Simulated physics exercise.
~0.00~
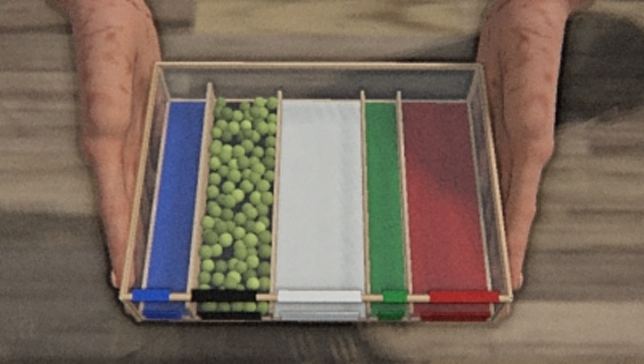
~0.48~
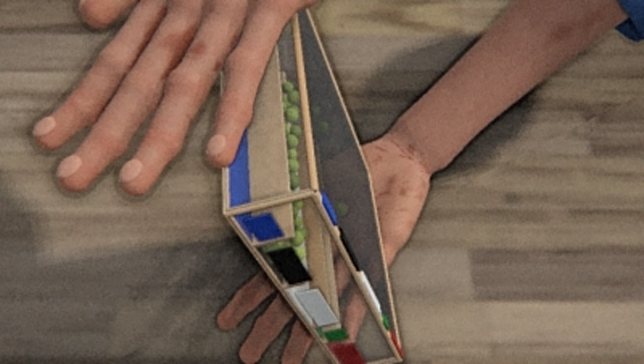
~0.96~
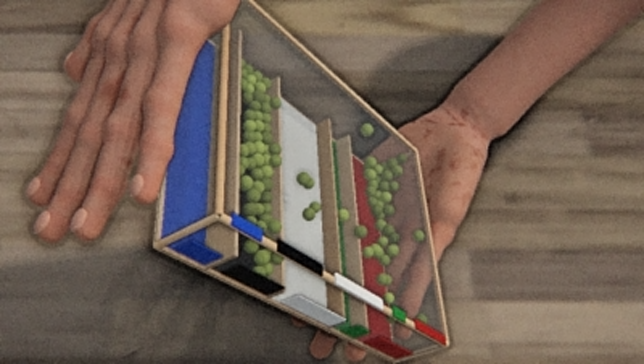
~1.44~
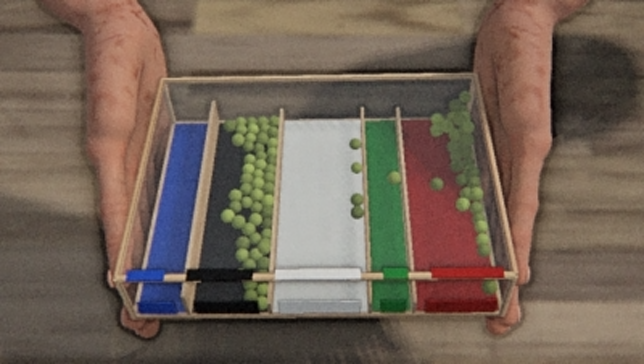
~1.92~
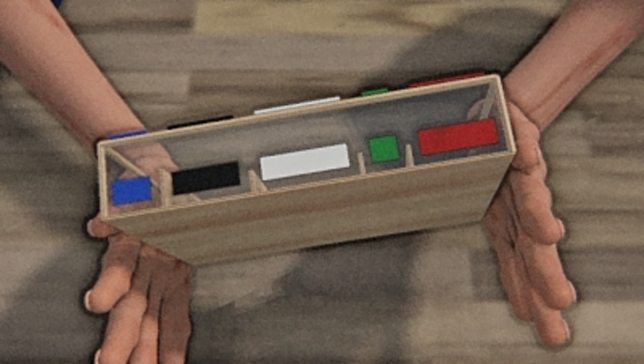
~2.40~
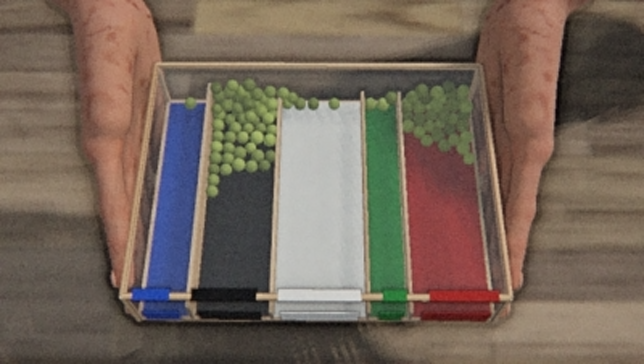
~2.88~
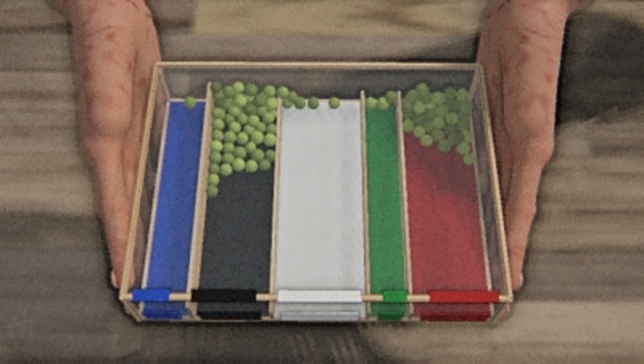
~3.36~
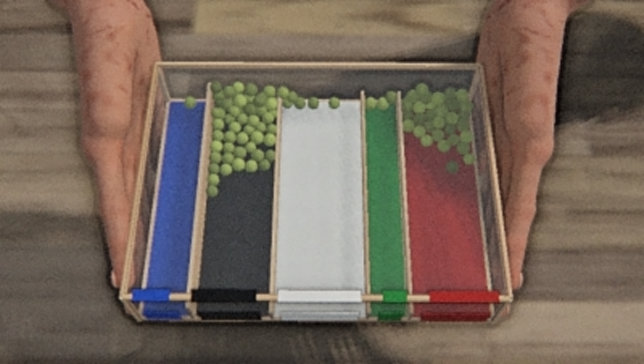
Green peas spill from the black section as hands tilt the box, ending mostly in black and red.
